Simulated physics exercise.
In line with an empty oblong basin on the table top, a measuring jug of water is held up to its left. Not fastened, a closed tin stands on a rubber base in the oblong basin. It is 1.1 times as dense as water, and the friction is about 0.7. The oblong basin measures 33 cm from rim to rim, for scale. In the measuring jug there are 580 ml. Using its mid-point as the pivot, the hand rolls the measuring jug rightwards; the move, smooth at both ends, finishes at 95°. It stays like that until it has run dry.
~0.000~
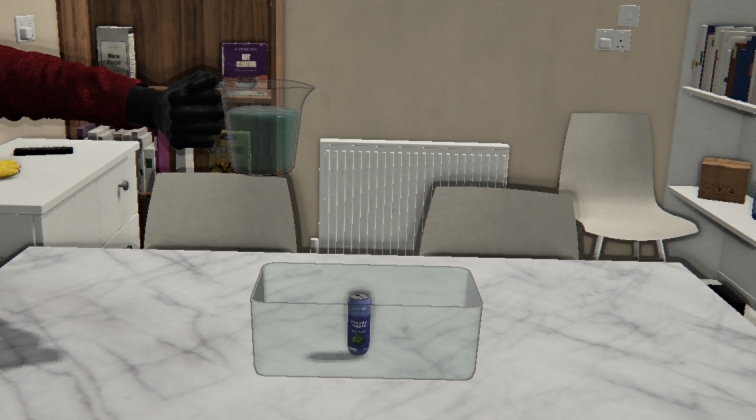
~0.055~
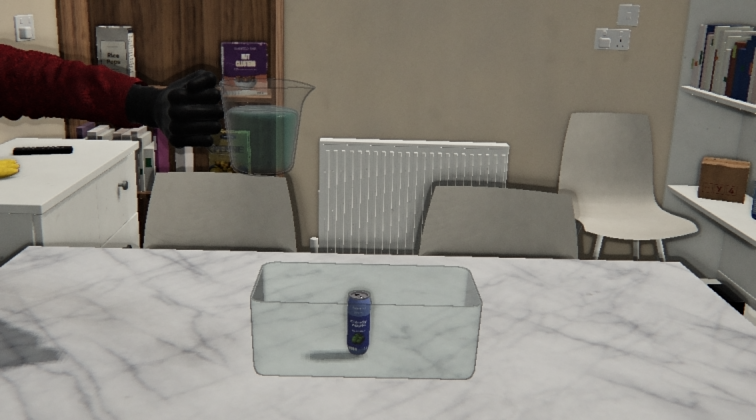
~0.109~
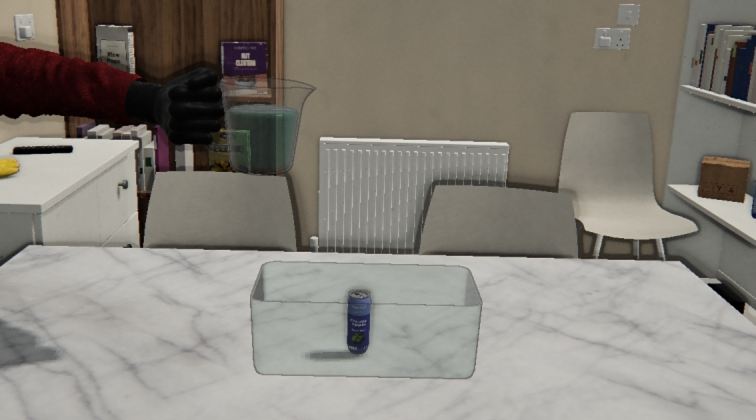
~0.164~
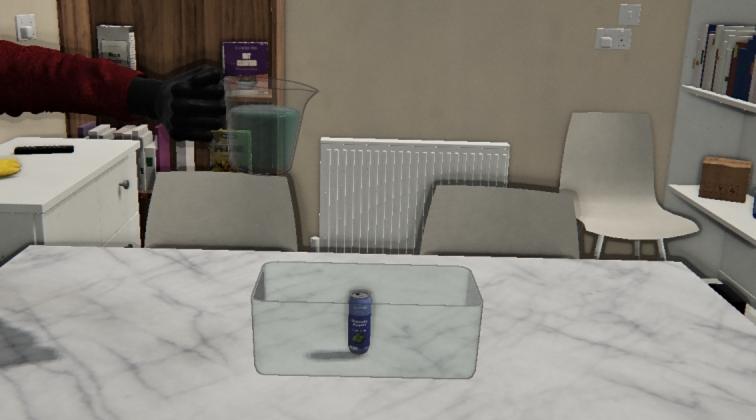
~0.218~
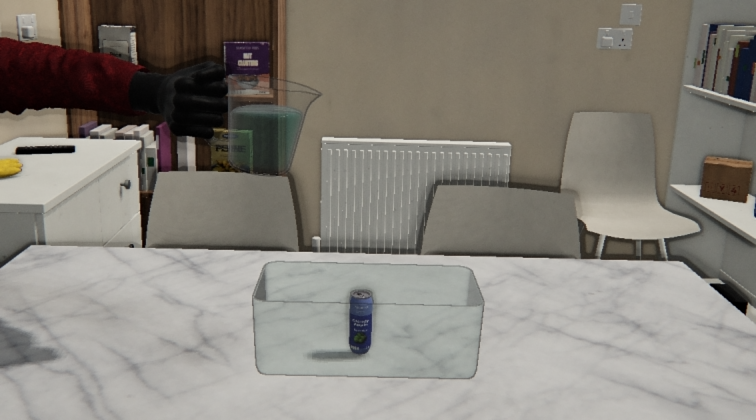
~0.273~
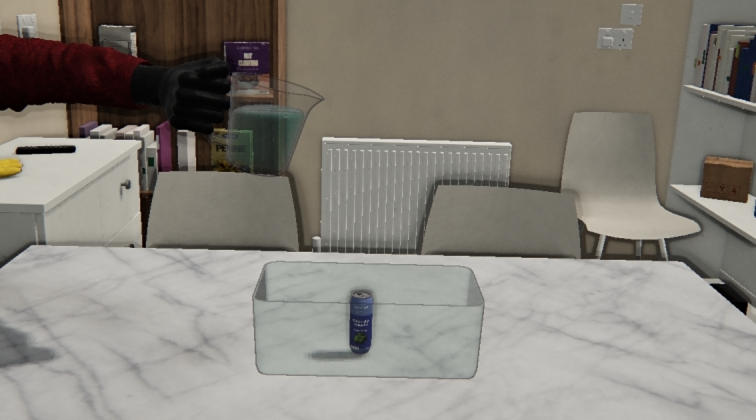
The video shows a gloved hand holding a clear measuring jug of bluish liquid above and left of a transparent rectangular basin containing an upright can on a marble table, then slowly tilting the jug slightly to the right.
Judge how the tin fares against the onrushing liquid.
My bet is it will last.
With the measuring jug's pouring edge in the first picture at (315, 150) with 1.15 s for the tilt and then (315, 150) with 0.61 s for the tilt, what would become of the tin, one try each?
First it goes over; then it goes over.
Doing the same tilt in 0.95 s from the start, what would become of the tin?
Result: Tin upright.
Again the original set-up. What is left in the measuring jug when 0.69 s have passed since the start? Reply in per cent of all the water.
90 %.
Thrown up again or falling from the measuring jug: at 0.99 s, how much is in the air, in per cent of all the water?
Estimate: Around 34 per cent.
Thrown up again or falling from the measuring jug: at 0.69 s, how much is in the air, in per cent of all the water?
Some 10 % is the figure.
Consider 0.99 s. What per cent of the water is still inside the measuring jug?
38 per cent or so.
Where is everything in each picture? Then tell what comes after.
In the first frame, it leans 0°; its right rim is at (315, 87); the water meets the walls at (228, 110) and (299, 112); the oblong basin's rim runs from (257, 282) to (476, 287); the tin's top is at (360, 298).
In the second frame, it leans 1°; its right rim is at (315, 87); the water meets the walls at (228, 109) and (299, 112).
In the third frame, it leans 2°; its right rim is at (316, 87); the water meets the walls at (227, 109) and (300, 111).
In the fourth frame, it leans 5°; its right rim is at (319, 90); the water meets the walls at (230, 109) and (301, 112).
In the fifth frame, it leans 8°; its right rim is at (323, 93); the water meets the walls at (232, 109) and (304, 112).
In the sixth frame, it leans 13°; its right rim is at (325, 98); the water meets the walls at (233, 110) and (306, 113).
By 0.69 s the tilt is 62° and 90 per cent is still to pour; the tin stands where it began.
By 0.99 s the tilt is 90° and 37 per cent is still to pour; the tin stands where it began.
By 1.31 s the tilt is 95° and 5 per cent is still to pour; the tin stands where it began.
By 1.65 s the tilt is 95° and 0 per cent is still to pour; the tin stands where it began.
At rest the tin stands where it began.
